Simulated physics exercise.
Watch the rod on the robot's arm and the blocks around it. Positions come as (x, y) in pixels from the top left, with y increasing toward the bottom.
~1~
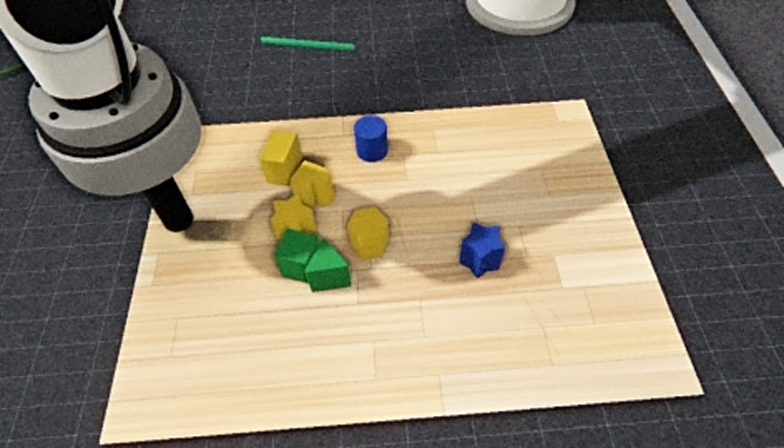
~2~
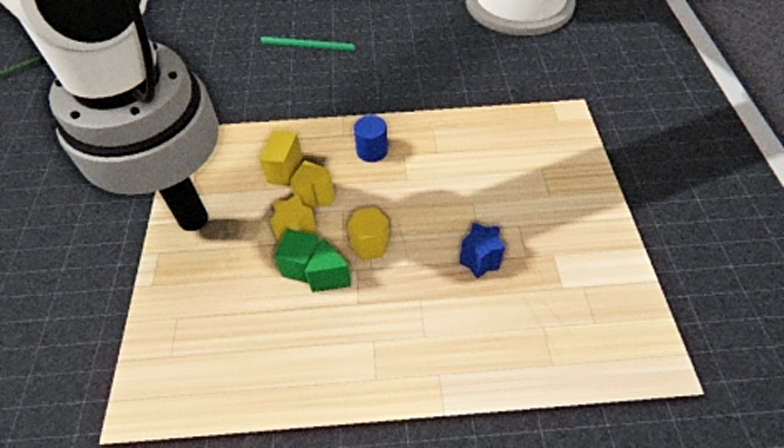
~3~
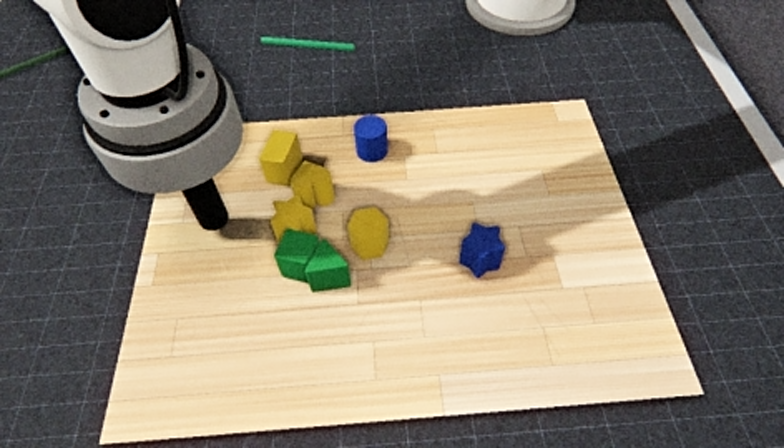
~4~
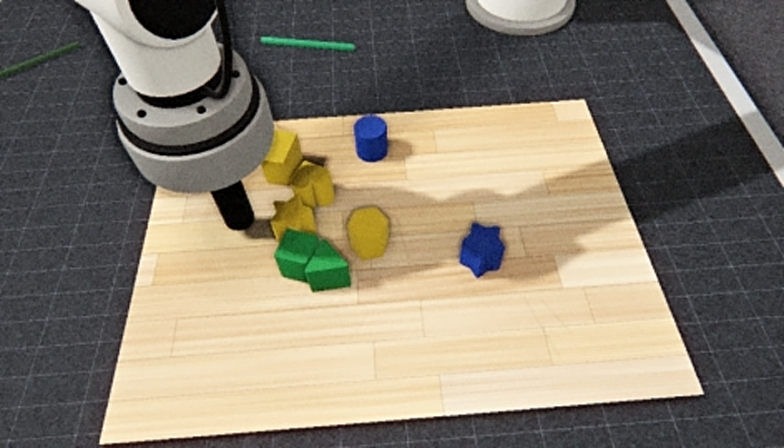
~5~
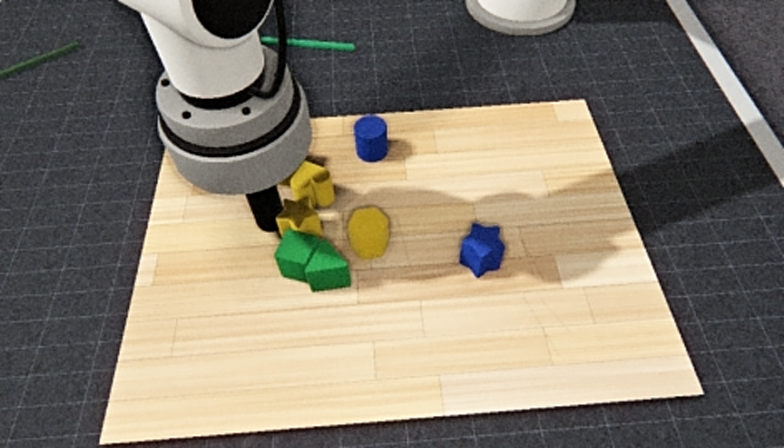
A white and grey robot arm with a black rod slides steadily rightward over the left side of a pale wooden board, seen from above at an angle on a dark gridded floor. Yellow and green blocks cluster left of centre, with a blue cylinder above and a blue star to the right. The rod reaches the yellow star, which shifts slightly right, while the other blocks and the camera stay still.
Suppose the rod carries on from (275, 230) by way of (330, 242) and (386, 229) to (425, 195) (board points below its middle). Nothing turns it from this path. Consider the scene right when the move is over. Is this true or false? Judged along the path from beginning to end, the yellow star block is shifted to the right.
True
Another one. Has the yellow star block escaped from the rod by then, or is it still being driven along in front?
That block drops off.
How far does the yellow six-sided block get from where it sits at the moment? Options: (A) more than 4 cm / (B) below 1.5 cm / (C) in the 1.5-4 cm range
Answer: A.
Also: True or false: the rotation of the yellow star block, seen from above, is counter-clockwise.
The claim does not hold.
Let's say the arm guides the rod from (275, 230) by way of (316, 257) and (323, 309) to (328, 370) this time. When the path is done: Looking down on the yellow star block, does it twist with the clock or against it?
Watching from overhead, you'd notice the yellow star block rotating counter-clockwise.
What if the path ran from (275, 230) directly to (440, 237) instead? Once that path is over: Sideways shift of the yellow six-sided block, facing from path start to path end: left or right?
Answer: Right.
The first path, step by step. One third of the way, rod at (329, 234); yellow star block at (357, 222); yellow six-sided block at (397, 227).
Two thirds of the way, rod at (386, 220); yellow star block at (416, 210); yellow six-sided block at (441, 230), turned 40° clockwise.
At the end, rod at (425, 186); green four-sided block unmoved; yellow star block at (435, 199), turned 50° clockwise; yellow six-sided block at (445, 230), turned 50° clockwise.
